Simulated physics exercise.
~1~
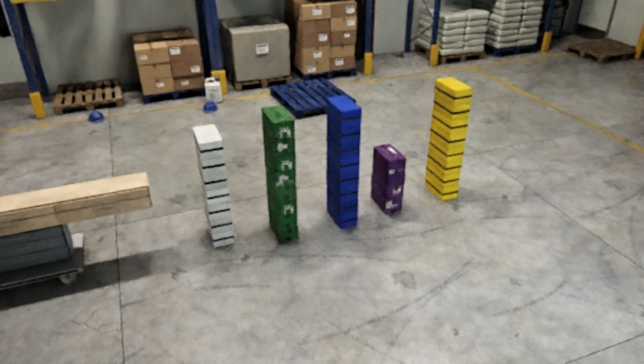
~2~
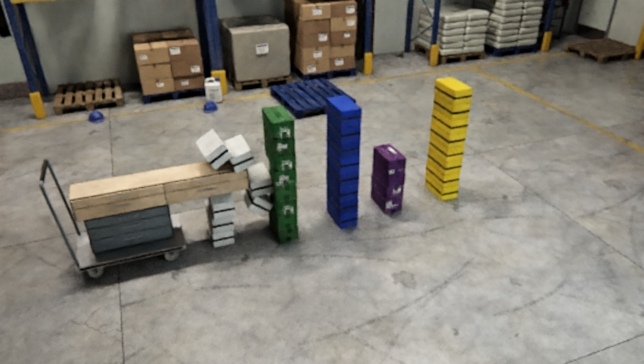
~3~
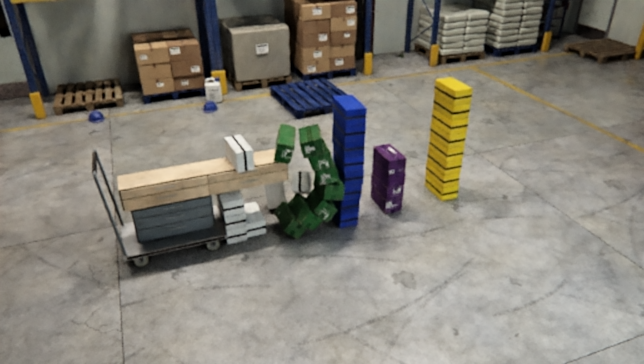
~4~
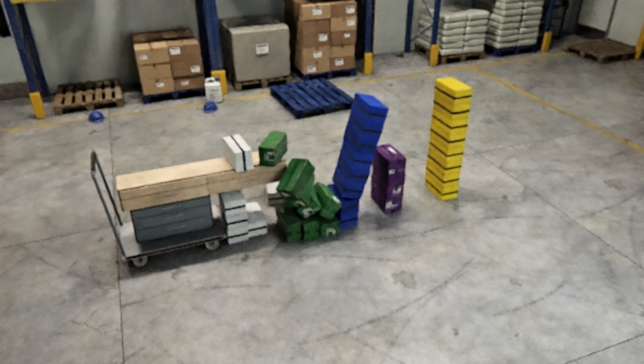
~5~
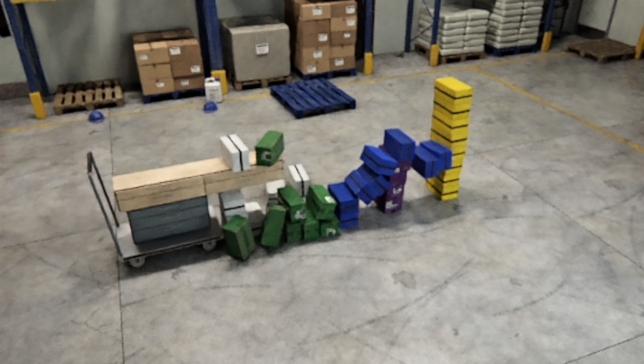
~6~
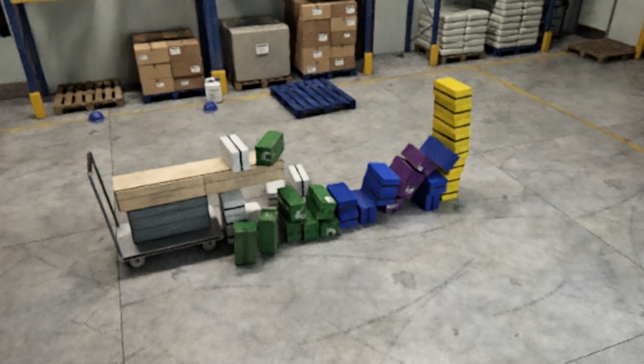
Loaded trolley rolling right into a white parcel stack, toppling green, blue and purple columns in turn while the yellow stays standing.
